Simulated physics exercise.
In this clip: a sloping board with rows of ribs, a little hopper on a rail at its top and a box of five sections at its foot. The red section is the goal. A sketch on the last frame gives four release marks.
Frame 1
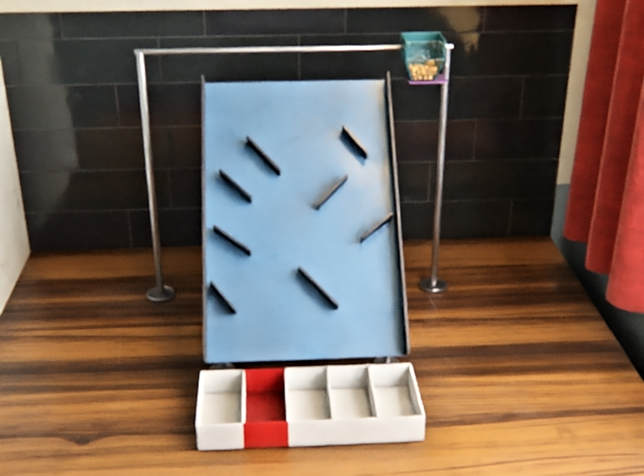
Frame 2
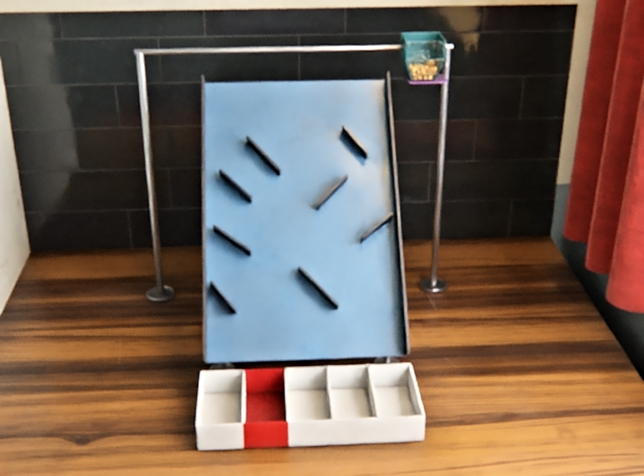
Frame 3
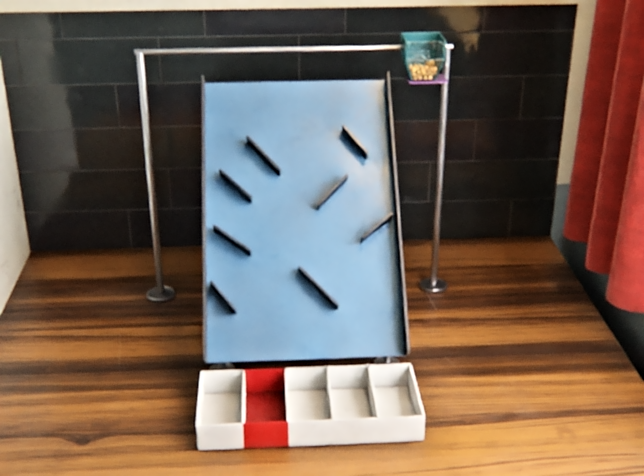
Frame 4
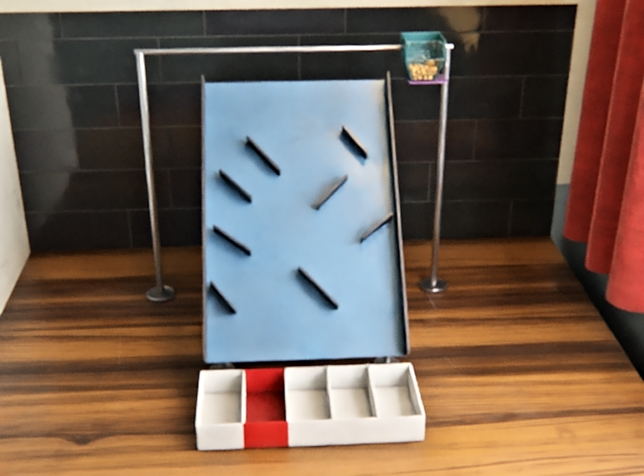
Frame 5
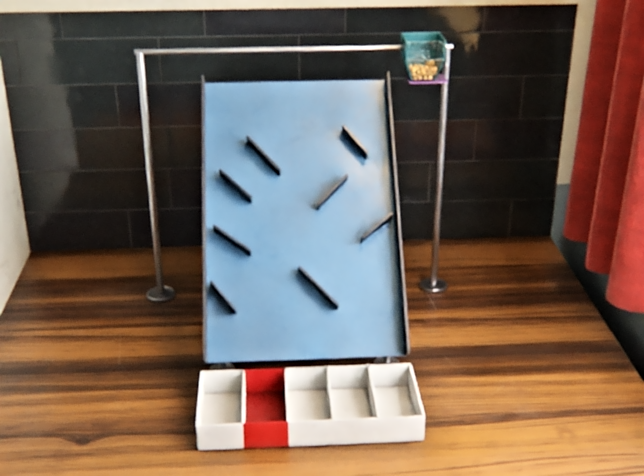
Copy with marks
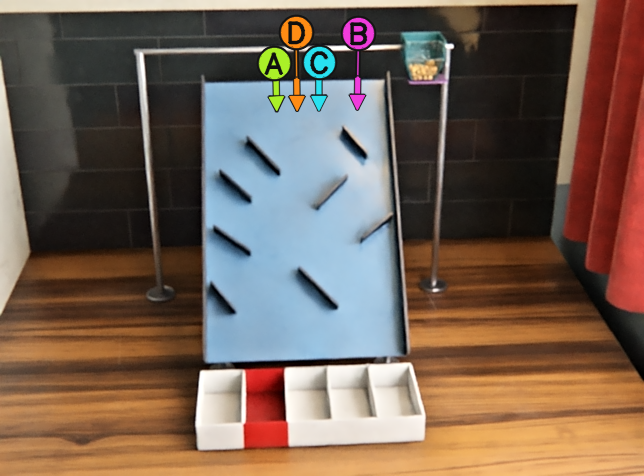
In the video, a small teal container holding dried chickpeas sits at the right end of a metal rail above a sloping blue board with dark ribs, and a white box with one red section rests below; nothing visibly moves.
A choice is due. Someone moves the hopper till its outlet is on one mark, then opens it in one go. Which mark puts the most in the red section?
It is C.
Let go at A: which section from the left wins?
The fifth from the left.
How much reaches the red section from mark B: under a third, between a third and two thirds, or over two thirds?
Mark B gives under a third.
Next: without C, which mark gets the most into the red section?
The answer is D.
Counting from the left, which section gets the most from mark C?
The second.
On the marked copy, mark A meets the board at (276, 105); mark B meets the board at (357, 104); mark C meets the board at (318, 105); mark D meets the board at (297, 105).
With A, a small part in the red section, most in other sections, a small part outside the box.
With B, a small part in the red section, most in other sections, a small part held on the board.
With C, about two thirds in the red section, about a third in other sections, a stray few outside the box.
With D, about a quarter in the red section, about two thirds in other sections.
